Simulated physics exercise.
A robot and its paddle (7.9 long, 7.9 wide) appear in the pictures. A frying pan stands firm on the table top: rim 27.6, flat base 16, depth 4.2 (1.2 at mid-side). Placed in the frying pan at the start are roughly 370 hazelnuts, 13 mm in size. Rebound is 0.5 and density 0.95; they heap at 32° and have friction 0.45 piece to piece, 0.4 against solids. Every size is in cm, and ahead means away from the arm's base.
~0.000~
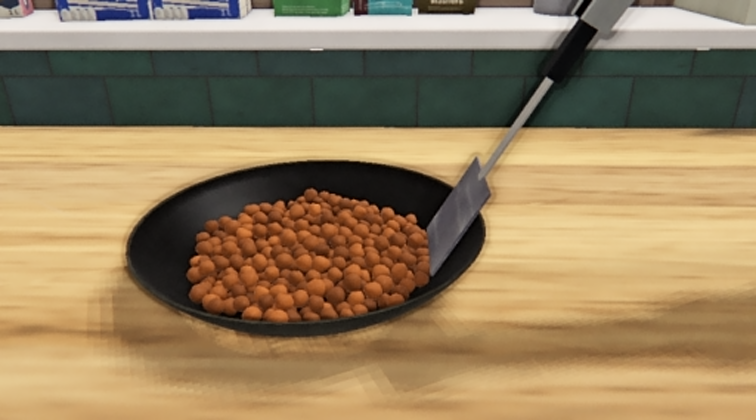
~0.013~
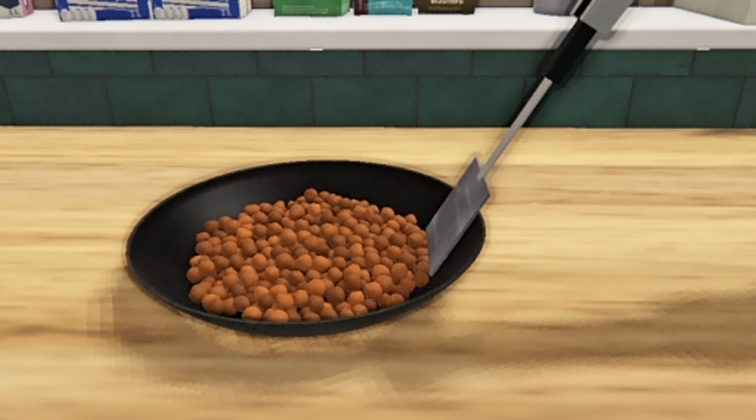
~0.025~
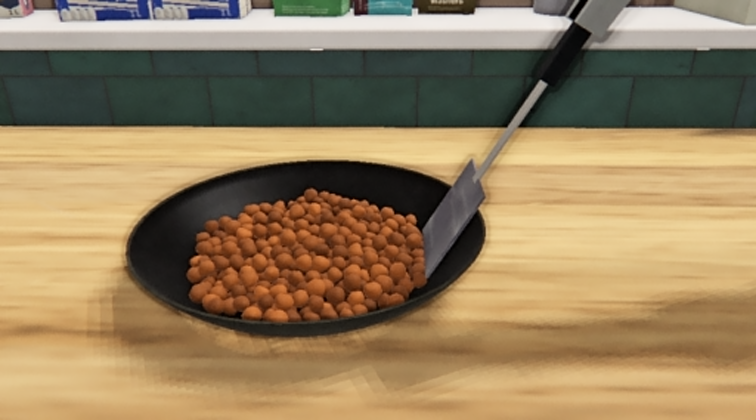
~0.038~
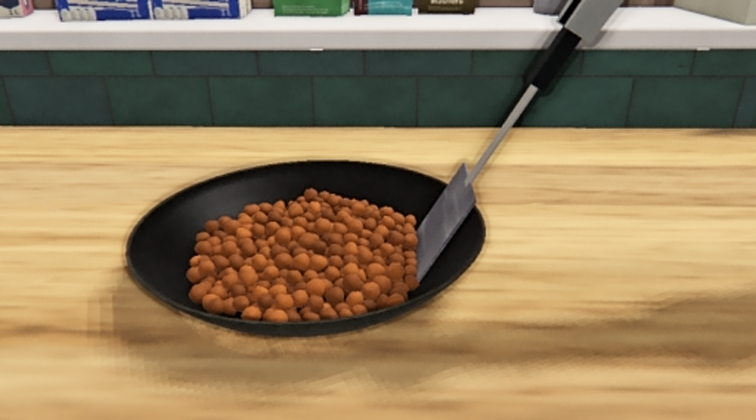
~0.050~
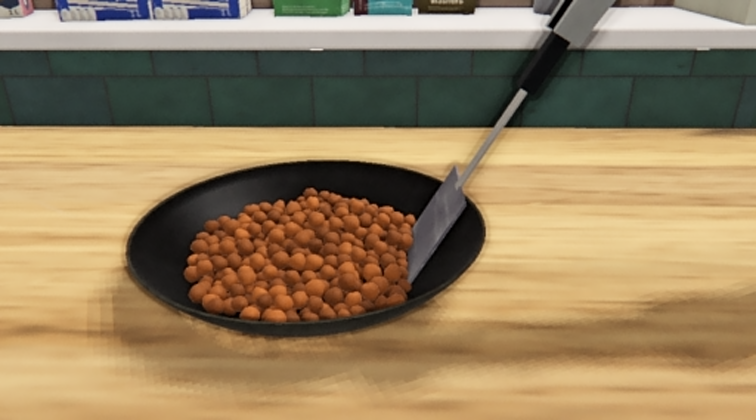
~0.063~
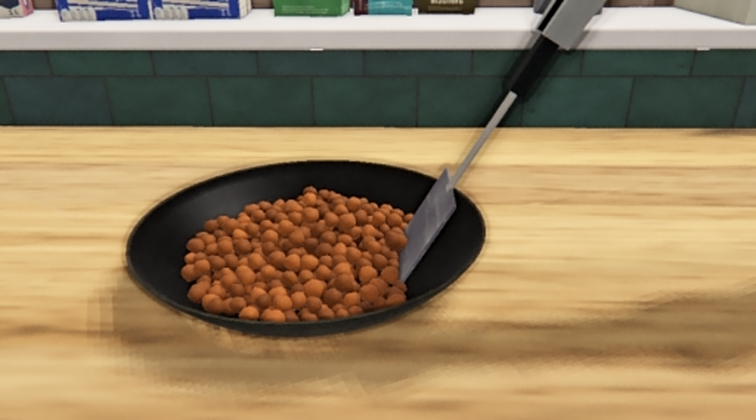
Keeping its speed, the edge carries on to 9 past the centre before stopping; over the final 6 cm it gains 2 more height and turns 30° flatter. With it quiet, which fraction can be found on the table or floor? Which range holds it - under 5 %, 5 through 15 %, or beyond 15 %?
The range 5 through 15 % holds it.
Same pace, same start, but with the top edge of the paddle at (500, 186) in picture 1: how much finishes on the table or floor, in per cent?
I'd estimate around 5 per cent.
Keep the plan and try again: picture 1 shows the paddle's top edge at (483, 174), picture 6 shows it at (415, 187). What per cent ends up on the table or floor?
Some 30 per cent.
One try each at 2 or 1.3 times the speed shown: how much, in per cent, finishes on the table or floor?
Some 20 and 15 per cent.
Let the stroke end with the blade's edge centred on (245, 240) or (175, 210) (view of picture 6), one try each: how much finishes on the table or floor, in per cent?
First try about 0 percent, second about 25 percent.
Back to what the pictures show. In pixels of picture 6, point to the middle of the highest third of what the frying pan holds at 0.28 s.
(228, 230).
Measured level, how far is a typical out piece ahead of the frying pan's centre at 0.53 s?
I'd say some 16 centimetres.
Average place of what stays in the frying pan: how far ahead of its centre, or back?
Offset: About 4.0 cm, ahead.
By 0.17 s, sloping 60°, highest piece 4 above the table; 367 in the frying pan.
By 0.28 s, sloping 51°, highest piece 5 above the table; 367 in the frying pan.
By 0.53 s, sloping 30°, highest piece 6 above the table; 335 in the frying pan, 29 on the table or floor, 3 on the blade or in flight.
By 1.58 s, sloping 30°, highest piece 6 above the table; 335 in the frying pan, 32 on the table or floor.
Final count, 335 in the frying pan, 32 on the table or floor. That is 9 % on the table or floor.
